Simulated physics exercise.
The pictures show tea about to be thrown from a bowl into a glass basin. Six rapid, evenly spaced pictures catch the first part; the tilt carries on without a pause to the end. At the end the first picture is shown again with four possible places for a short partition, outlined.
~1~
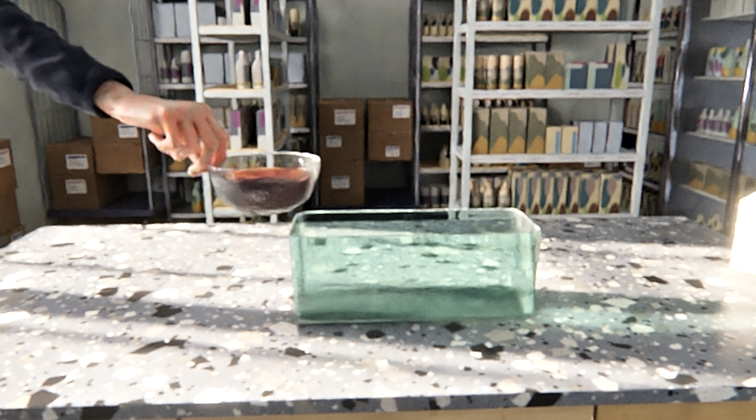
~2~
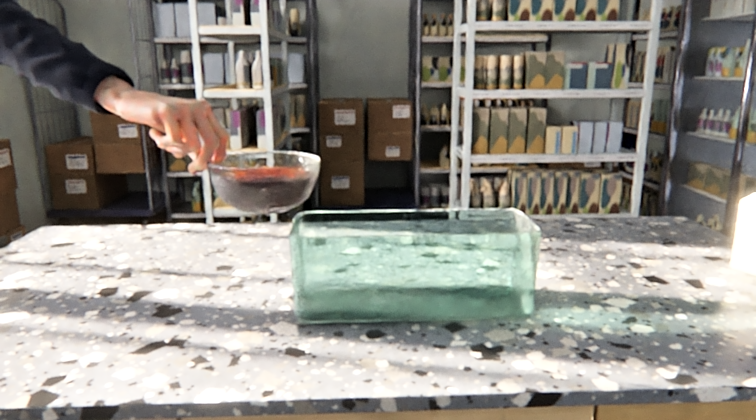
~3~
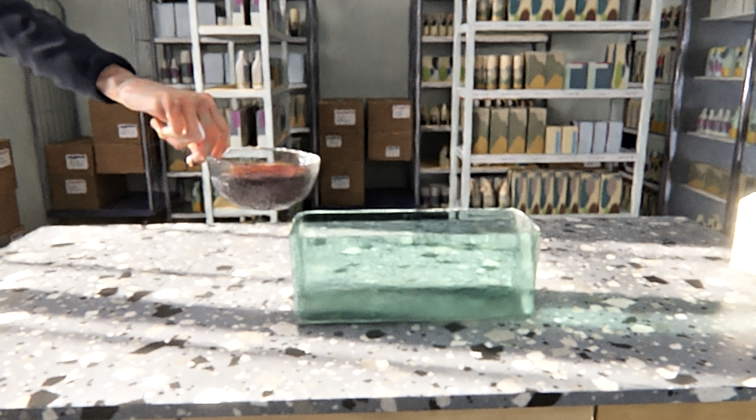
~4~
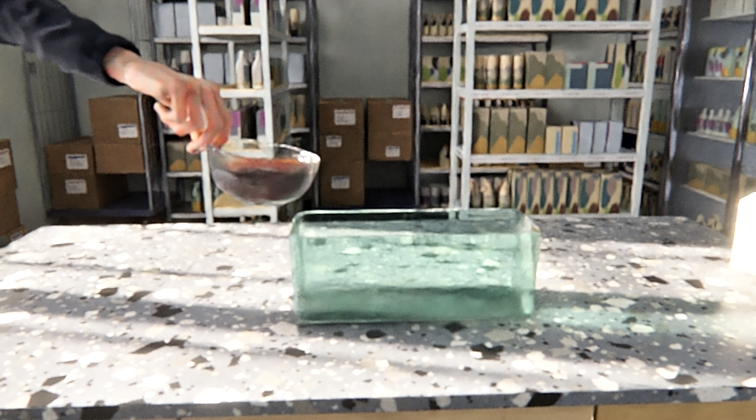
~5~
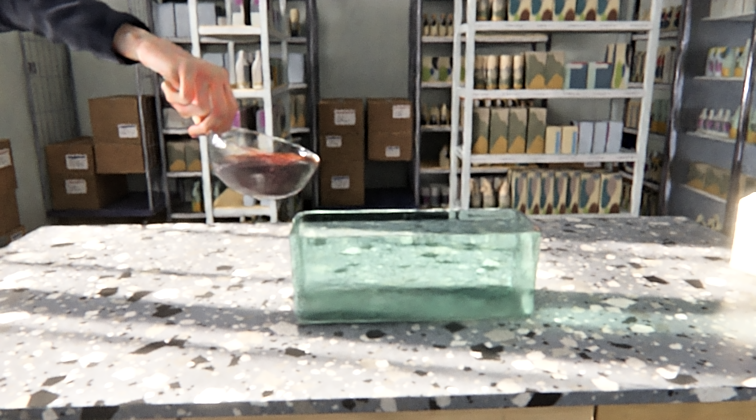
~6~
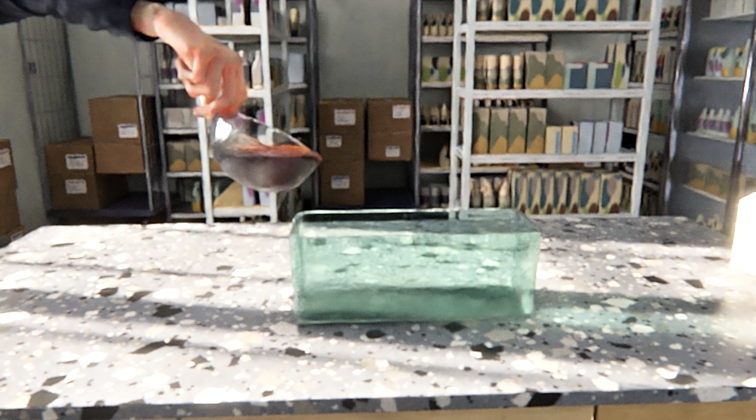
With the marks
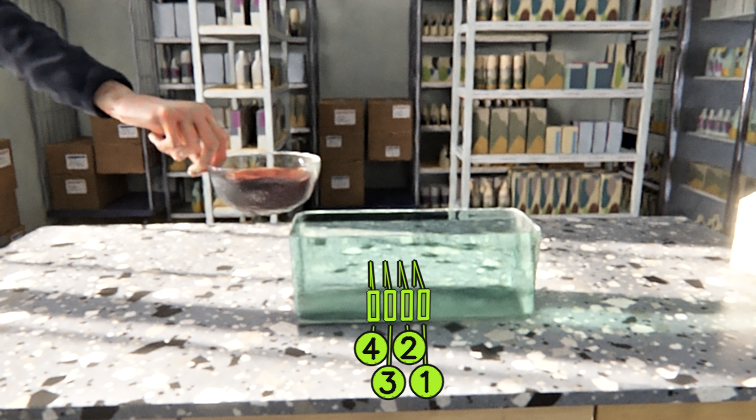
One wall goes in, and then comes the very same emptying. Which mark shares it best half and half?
Slot 3 does it best.
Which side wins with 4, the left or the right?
More ends on the right.
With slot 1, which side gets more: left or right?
The left one.
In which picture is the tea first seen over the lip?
Picture 6.
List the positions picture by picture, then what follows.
The first frame shows upright, lip at (318, 160); basin from (295, 321) to (532, 315); nothing has left yet.
The second frame shows upright, lip at (318, 160); nothing has left yet.
The third frame shows tipped about 5°, lip at (318, 160); nothing has left yet.
The fourth frame shows tipped about 11°, lip at (318, 160); nothing has left yet.
The fifth frame shows tipped about 18°, lip at (318, 160); nothing has left yet.
The sixth frame shows tipped about 28°, lip at (318, 160); tea is over the lip, down to (318, 160).
On the marked copy, 1 at (423, 325); 2 at (407, 325); 3 at (390, 325); 4 at (373, 326).
Choosing 1, about 95 % ends left of the wall and 5 % right of it.
Choosing 2, about 94 % ends left of the wall and 5 % right of it.
Choosing 3, about 53 % ends left of the wall and 46 % right of it.
Choosing 4, about 17 % ends left of the wall and 82 % right of it.
